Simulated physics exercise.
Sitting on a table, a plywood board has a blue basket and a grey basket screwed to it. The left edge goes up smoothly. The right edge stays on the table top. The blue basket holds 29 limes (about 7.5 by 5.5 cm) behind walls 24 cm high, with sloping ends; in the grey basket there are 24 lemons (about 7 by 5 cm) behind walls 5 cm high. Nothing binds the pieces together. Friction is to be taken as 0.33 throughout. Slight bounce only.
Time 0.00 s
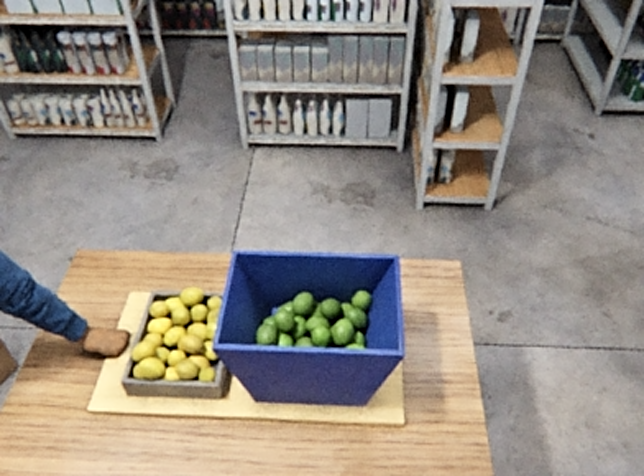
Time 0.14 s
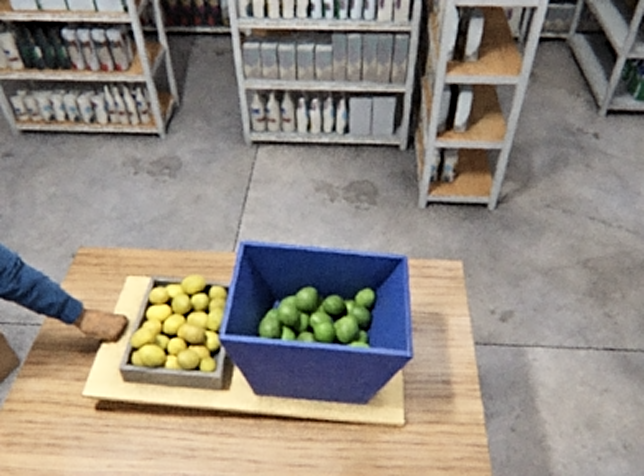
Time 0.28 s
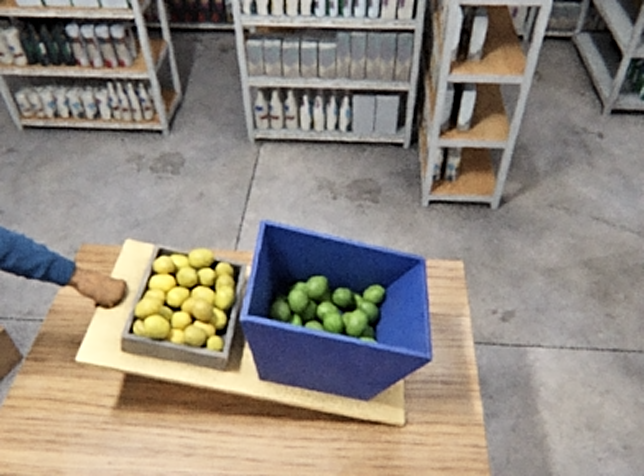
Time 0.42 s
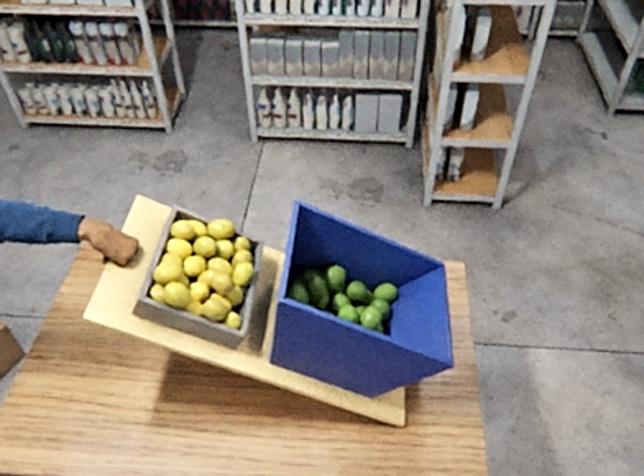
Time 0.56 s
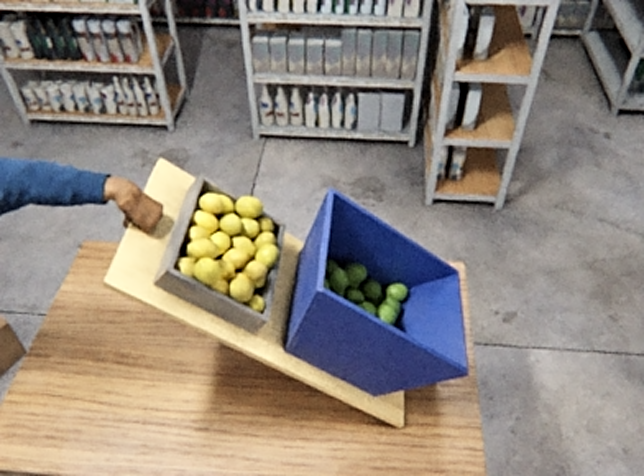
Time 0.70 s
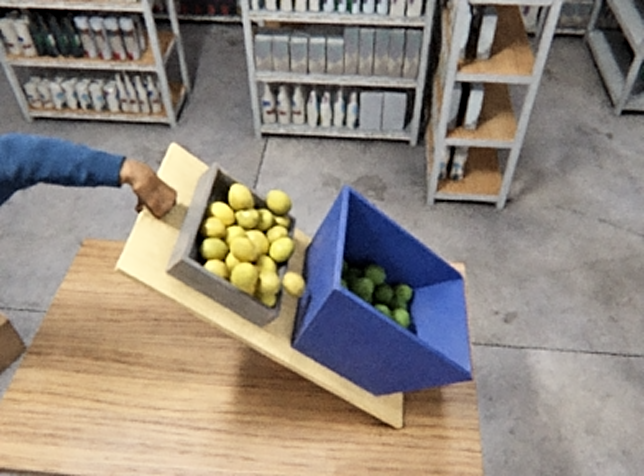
On a wooden table in a room with shelves of bottles and boxes, a hand lifts the left edge of a pale board carrying a grey basket of lemons and a blue basket of limes. The board tilts steadily to a steep slant, and one lemon leaves the grey basket over its lower side.
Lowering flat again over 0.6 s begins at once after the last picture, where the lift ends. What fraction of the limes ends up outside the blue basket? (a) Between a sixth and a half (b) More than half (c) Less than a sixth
c.
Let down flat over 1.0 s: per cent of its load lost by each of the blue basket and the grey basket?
Blue basket 0, grey basket 30 per cent.
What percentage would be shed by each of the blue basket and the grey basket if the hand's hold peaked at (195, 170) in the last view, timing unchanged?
Then blue basket 0, grey basket 40 per cent.
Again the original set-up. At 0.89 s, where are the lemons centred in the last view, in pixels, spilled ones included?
They're centred near (230, 272).
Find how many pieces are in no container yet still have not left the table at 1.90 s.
About 0.
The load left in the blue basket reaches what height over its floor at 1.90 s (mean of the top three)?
About 14 cm.
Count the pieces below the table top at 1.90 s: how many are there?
I'd estimate some 2 at that moment.
After 0.89 s, tilt 33°; blue basket 29 in, 0 out and grey basket 18 in, 6 out.
After 1.13 s, tilt 8°; blue basket 29 in, 0 out and grey basket 17 in, 7 out.
After 1.47 s, tilt 0°; blue basket 29 in, 0 out and grey basket 17 in, 7 out.
Outcome (at 1.90 s), blue basket 29 in, 0 out and grey basket 17 in, 7 out. Asked share, 0 of 29, 0 per cent.
